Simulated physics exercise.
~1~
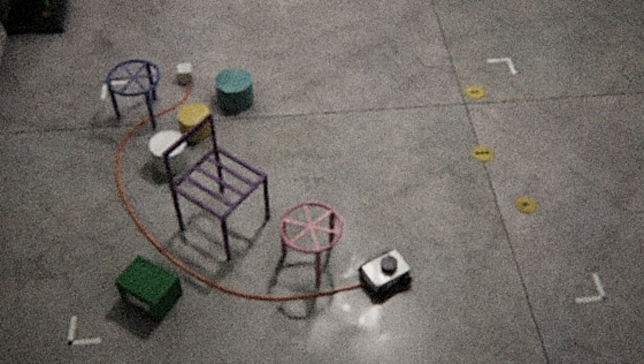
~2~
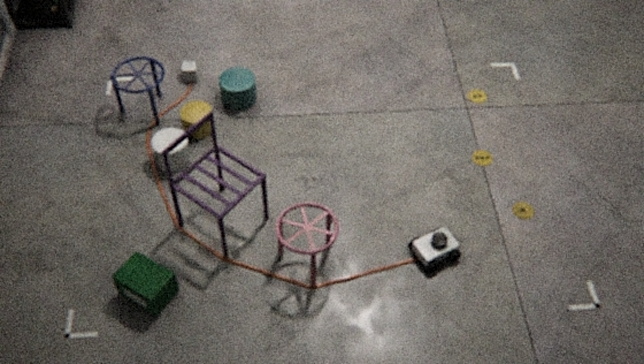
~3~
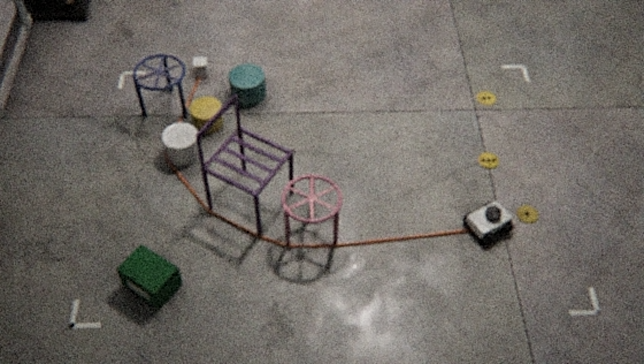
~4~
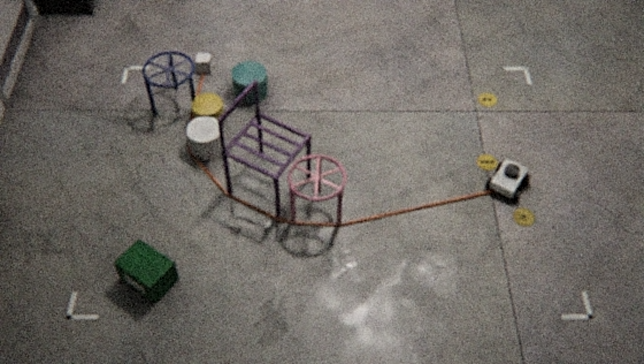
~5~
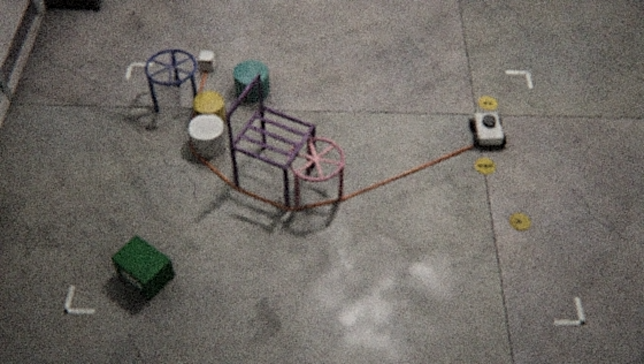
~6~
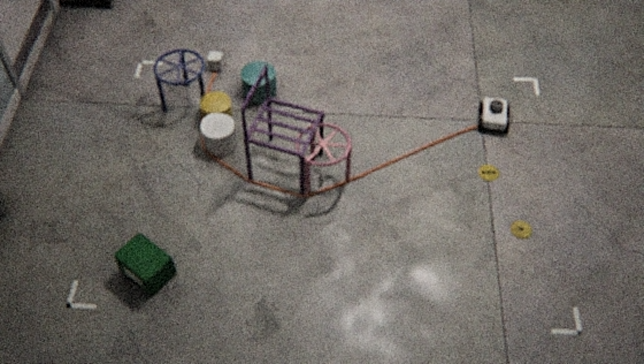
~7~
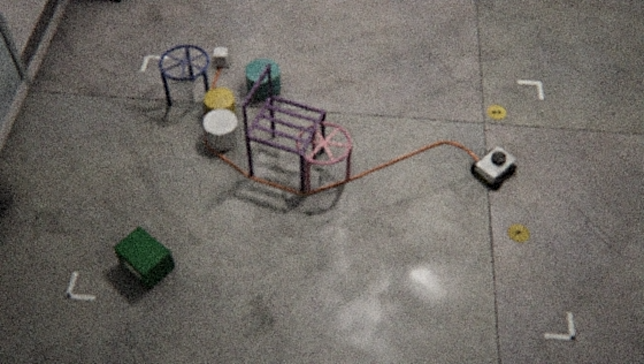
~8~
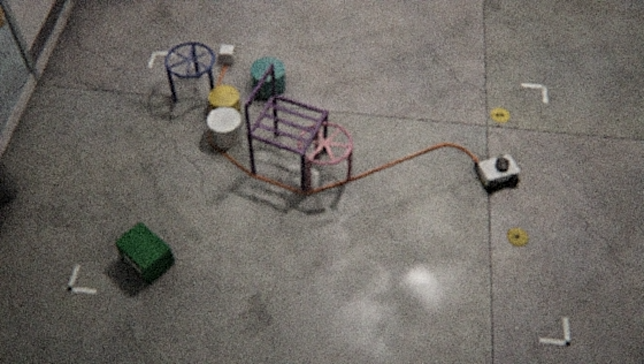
A small white cart trailing an orange cord rolled right and then up across the concrete floor, the tightening cord dragging the pink stool and purple chair along, before it turned back down and stopped near the right with the cord slack.
